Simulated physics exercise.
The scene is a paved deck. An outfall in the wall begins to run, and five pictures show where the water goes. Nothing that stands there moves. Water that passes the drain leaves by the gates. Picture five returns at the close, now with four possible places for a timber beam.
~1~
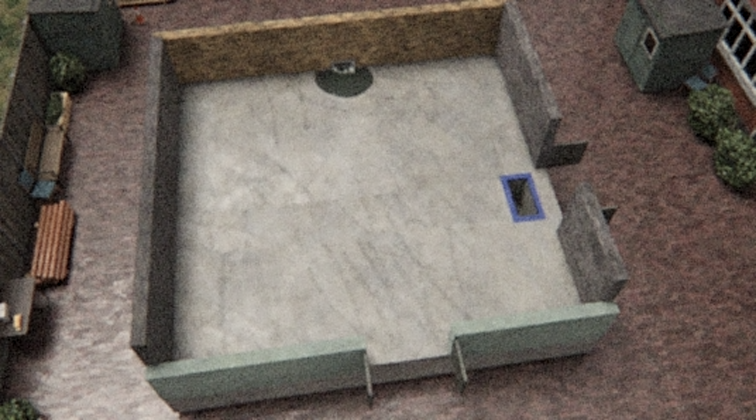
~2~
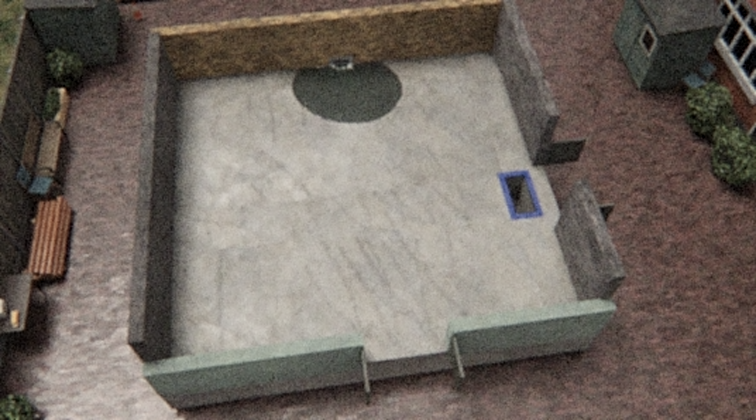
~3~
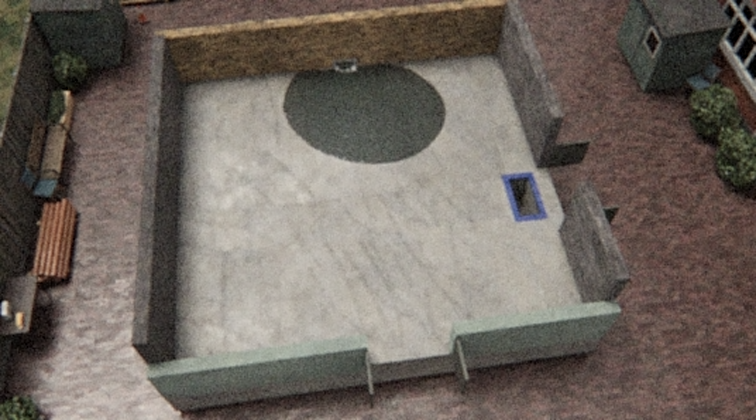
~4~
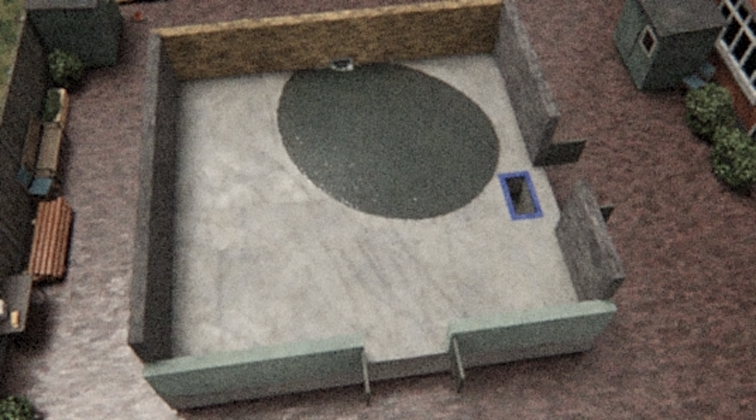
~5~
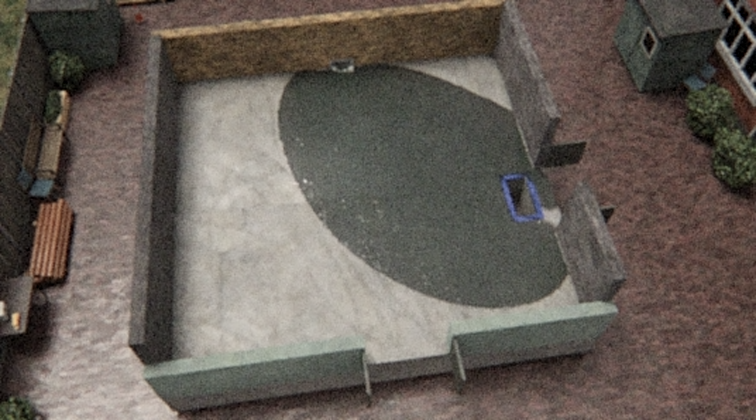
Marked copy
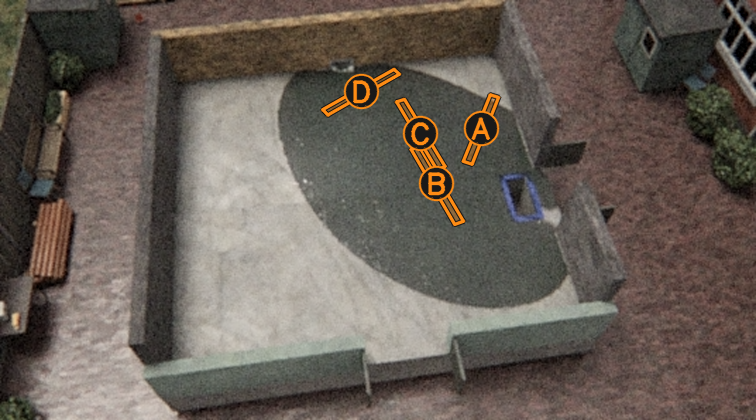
A dark wet patch spreads from the back wall across the paved deck, reaching the blue drain.
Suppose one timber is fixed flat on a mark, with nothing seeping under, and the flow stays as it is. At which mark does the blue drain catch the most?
B.
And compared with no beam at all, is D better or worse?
Spot D is worse.
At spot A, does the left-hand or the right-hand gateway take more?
The left gate.
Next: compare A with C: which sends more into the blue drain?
C it is.
On the marked copy, A from (467, 162) to (494, 96); B from (415, 147) to (459, 222); C from (400, 100) to (441, 168); D from (325, 112) to (396, 71).
With A, about 22 % of the stream goes into the blue drain, about 76 % out by the gates.
With B, about 38 % of the stream goes into the blue drain, about 60 % out by the gates.
With C, about 30 % of the stream goes into the blue drain, about 69 % out by the gates.
With D, about 27 % of the stream goes into the blue drain, about 66 % out by the gates.
